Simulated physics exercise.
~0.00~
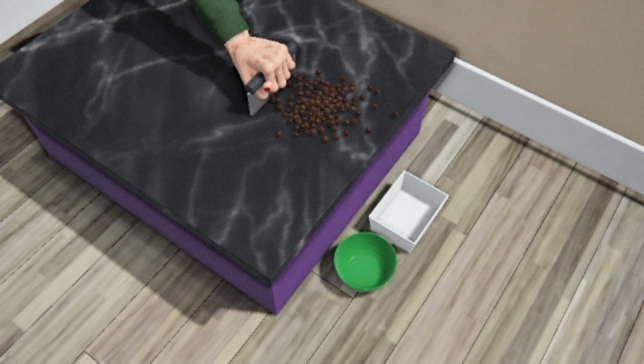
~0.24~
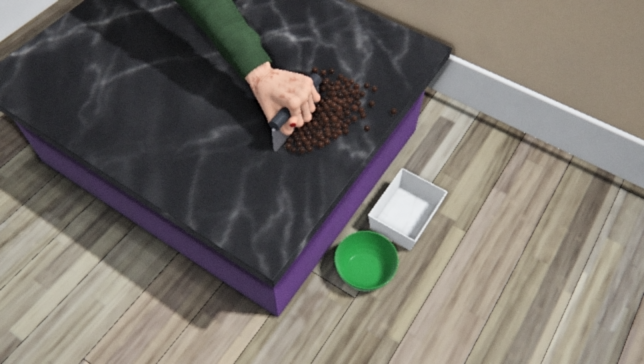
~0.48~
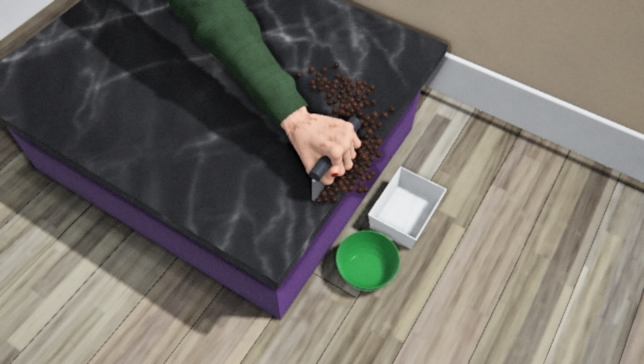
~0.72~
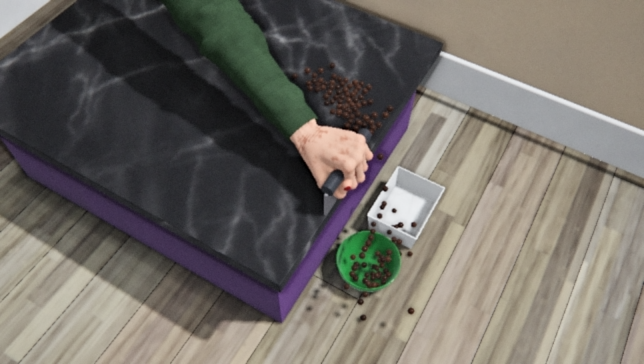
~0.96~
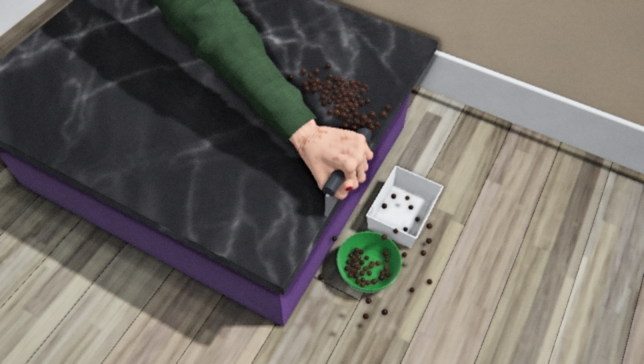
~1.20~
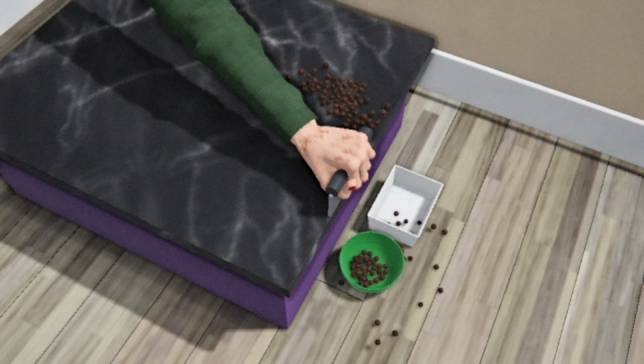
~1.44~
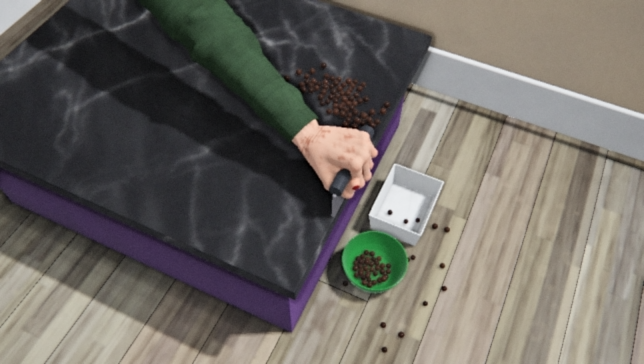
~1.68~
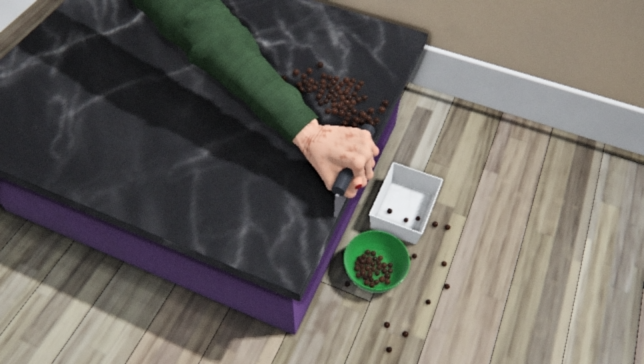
A hand in a green sleeve pushed a pile of small brown balls across a black marble top with a scraper, stopping at the edge as some spilled into a green bowl, a few into a white tin and others onto the floor, while many stayed on top.
